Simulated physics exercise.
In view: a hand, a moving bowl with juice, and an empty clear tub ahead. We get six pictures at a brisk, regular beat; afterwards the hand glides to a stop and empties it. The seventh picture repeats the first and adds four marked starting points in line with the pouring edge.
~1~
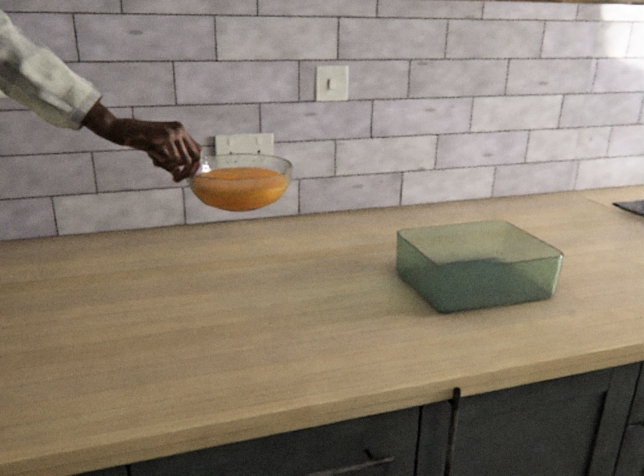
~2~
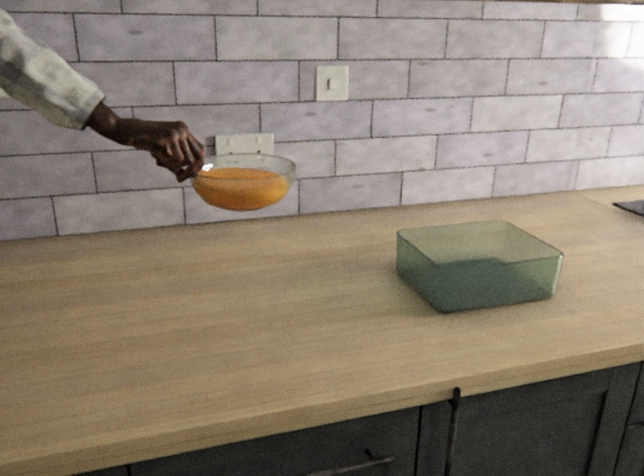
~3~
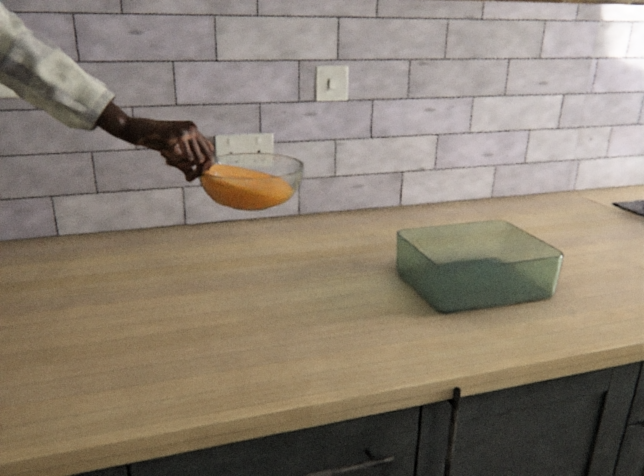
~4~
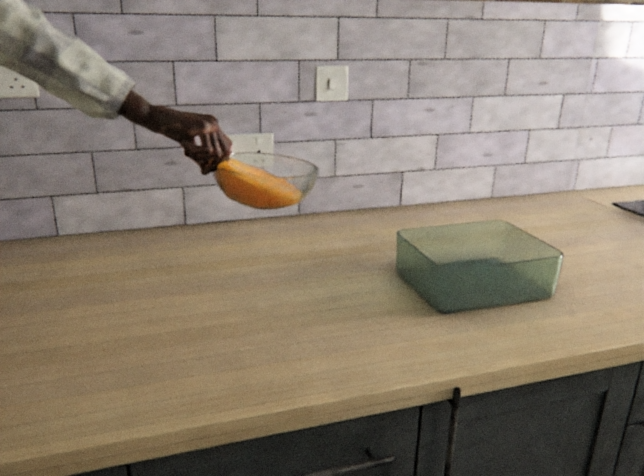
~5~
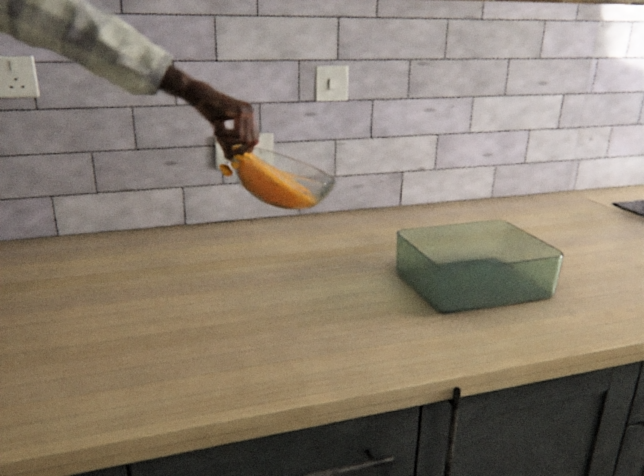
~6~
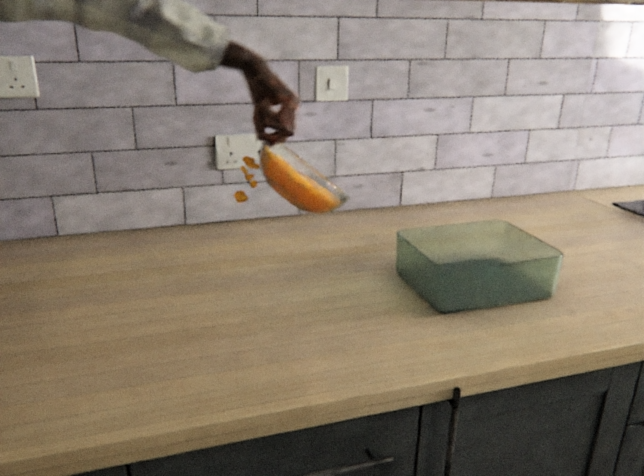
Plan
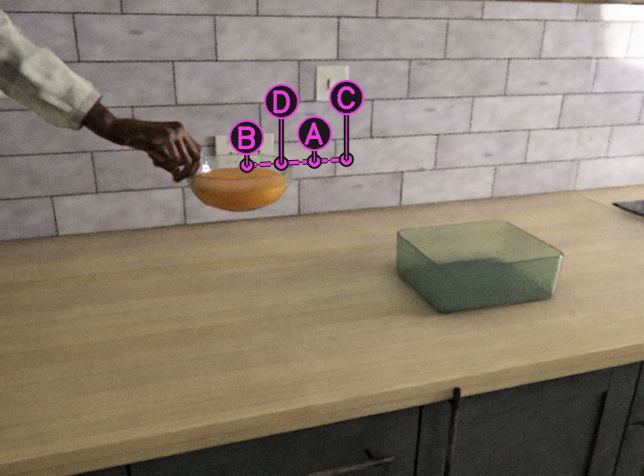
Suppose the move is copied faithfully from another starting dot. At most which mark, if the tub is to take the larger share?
Take A.
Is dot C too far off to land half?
No, that is safe.
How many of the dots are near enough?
Two.
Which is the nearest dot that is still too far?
D it is.
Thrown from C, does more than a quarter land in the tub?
Yes, clearly.
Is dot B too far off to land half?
Yes, it does.
On the marked copy, A at (314, 161); B at (246, 165); C at (346, 159); D at (281, 163).
For dot A, about 65 % lands in the tub, 20 % falls short and 15 % goes beside or beyond.
For dot B, about 0 % lands in the tub, 97 % falls short and 3 % goes beside or beyond.
For dot C, about 67 % lands in the tub, 6 % falls short and 28 % goes beside or beyond.
For dot D, about 17 % lands in the tub, 77 % falls short and 6 % goes beside or beyond.
